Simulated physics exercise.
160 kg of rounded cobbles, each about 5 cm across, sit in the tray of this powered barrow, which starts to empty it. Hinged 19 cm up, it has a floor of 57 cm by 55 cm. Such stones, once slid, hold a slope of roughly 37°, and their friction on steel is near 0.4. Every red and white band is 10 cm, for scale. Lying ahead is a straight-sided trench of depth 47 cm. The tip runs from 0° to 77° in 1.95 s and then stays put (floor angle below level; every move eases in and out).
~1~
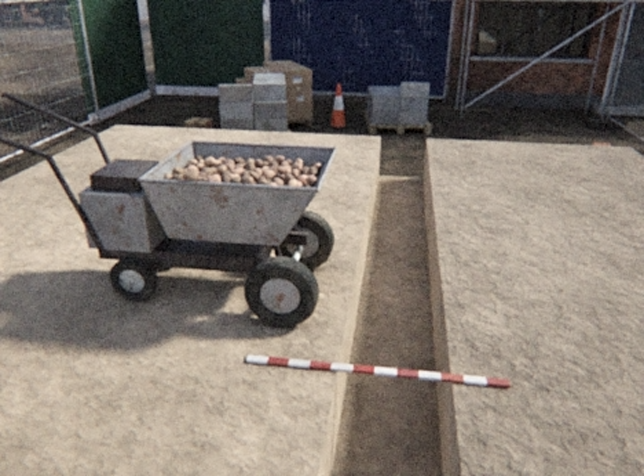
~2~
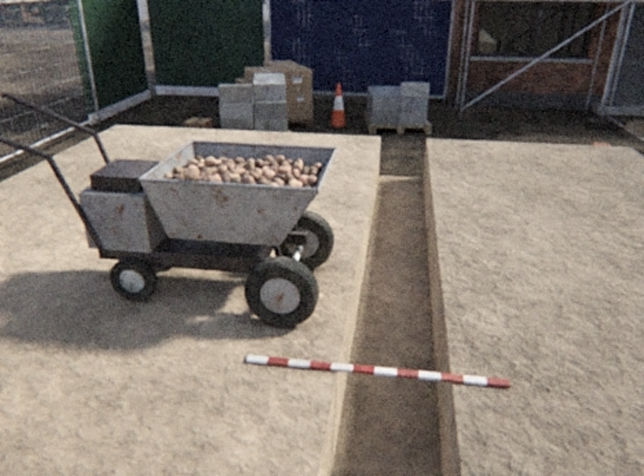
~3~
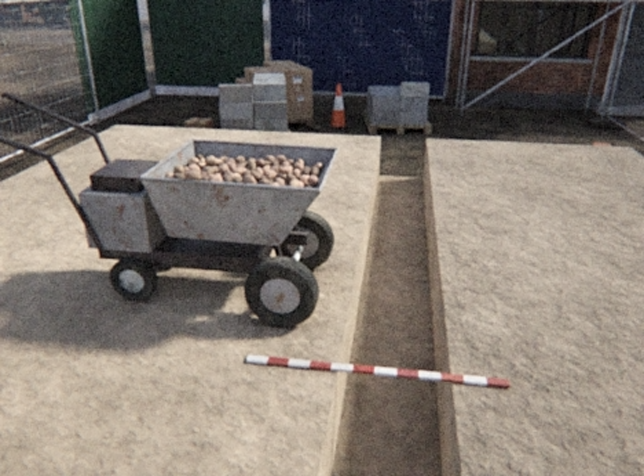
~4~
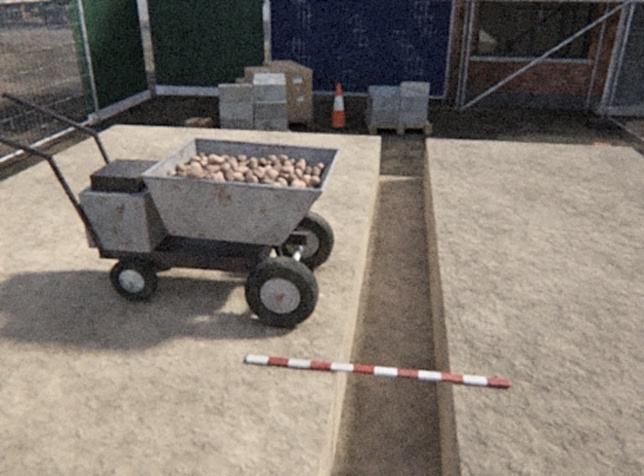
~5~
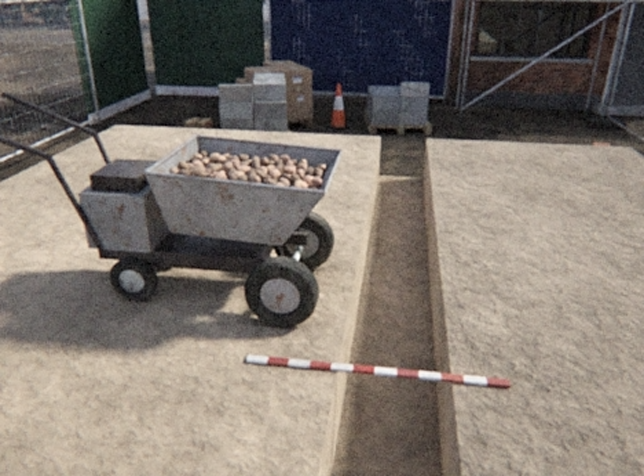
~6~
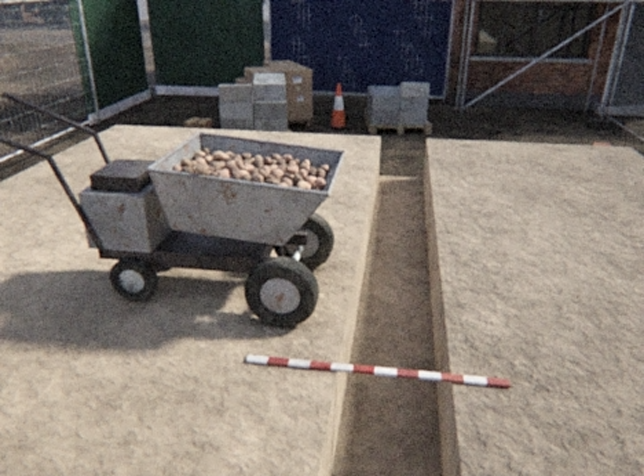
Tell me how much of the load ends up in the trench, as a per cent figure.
Some 81 per cent ends up in the trench.
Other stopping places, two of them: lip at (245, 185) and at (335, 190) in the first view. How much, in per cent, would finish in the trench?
Close to 100 percent in the first case, 60 percent in the second.
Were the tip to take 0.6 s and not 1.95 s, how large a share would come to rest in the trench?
My guess is near 50 percent.
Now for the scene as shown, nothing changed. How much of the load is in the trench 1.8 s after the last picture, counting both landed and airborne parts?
Some 40 per cent.
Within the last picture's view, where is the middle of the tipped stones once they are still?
Their middle ends up near (416, 359).
Then, 1.2 s after the last picture the floor is at 65°, 98 % in the tray, 2 % in the trench; the foremost stones are at (426, 290).
Then, 1.8 s after the last picture the floor is at 77°, 44 % in the tray, 42 % in the trench, 14 % past the trench; the foremost stones are at (546, 338).
Then, 2.1 s after the last picture the floor is at 77°, 19 % in the tray, 62 % in the trench, 19 % past the trench; the foremost stones are at (595, 350).
Then, 4.0 s after the last picture the floor is at 77°, 0 % in the tray, 81 % in the trench, 19 % past the trench; the foremost stones are at (602, 343).
